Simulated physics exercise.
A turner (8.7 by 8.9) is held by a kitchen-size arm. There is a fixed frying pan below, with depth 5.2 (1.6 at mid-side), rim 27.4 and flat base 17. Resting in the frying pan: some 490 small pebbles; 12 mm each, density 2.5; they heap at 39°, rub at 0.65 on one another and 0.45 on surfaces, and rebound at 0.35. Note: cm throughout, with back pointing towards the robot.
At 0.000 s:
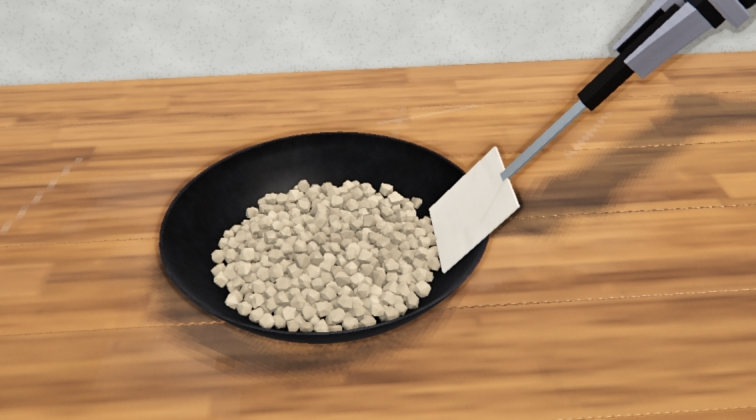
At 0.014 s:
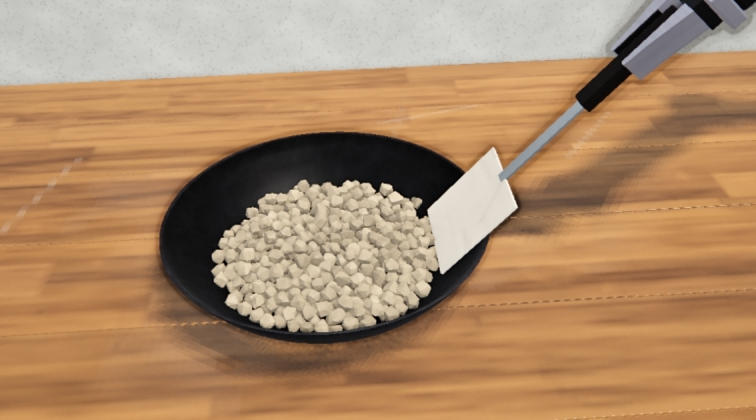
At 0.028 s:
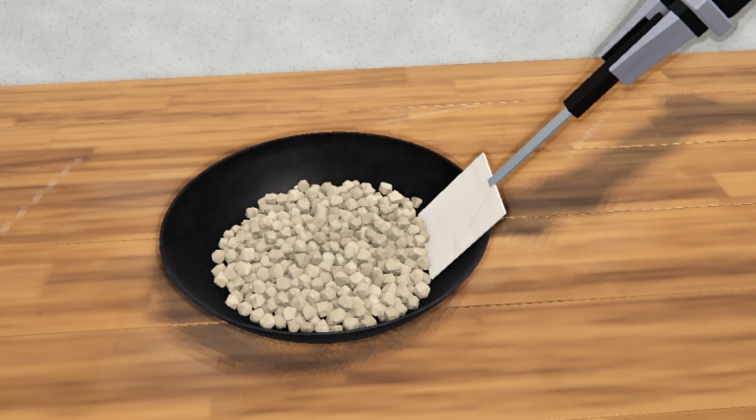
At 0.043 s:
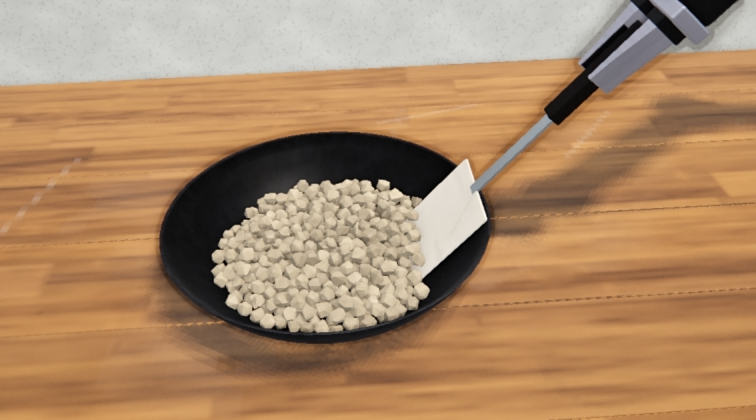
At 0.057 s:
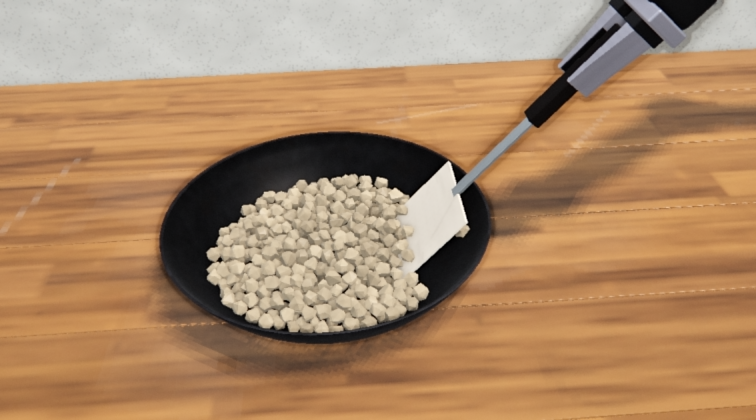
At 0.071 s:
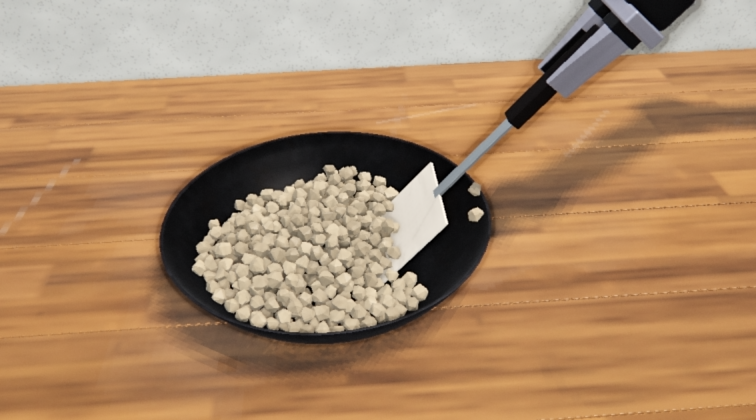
A grey and black robot arm reaches in from the upper right over a striped brown wooden surface, seen from above at an angle with a pale wall behind. It holds a white-bladed turner at the right side of a black frying pan heaped with small beige pebbles. The blade slides left and slightly down, pushing the heap leftward while a few pebbles appear behind it; the camera stays still.
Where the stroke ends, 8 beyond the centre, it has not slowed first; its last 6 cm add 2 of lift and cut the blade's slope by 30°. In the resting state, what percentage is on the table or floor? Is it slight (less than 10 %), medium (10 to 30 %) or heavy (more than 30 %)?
Medium.
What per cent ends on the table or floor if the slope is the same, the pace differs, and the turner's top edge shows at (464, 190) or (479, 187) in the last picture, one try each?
That comes to some 10 and some 5 percent, in that order.
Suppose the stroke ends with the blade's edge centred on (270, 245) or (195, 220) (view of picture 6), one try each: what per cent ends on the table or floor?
First try about 0 percent, second about 50 percent.
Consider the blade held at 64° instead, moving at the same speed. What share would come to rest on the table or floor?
Near 30 %.
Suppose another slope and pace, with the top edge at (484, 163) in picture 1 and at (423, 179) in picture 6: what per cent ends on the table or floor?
Close to 25 in a hundred.
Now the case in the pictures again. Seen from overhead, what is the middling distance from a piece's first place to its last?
Near 9 cm, measured level.
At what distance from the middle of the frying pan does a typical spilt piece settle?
It's around 20 cm.
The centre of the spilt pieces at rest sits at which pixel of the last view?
I'd point to somewhere close to (125, 263).
After 0.11 s, sloping 49°, highest piece 11 above the table; 487 in the frying pan, 2 on the blade or in flight.
After 0.14 s, sloping 40°, highest piece 15 above the table; 487 in the frying pan, 2 on the blade or in flight.
After 0.36 s, sloping 19°, highest piece 12 above the table; 392 in the frying pan, 78 on the table or floor, 19 on the blade or in flight.
After 1.41 s, sloping 19°, highest piece 7 above the table; 389 in the frying pan, 100 on the table or floor.
In the end, 389 in the frying pan, 100 on the table or floor. That is 20 % on the table or floor.
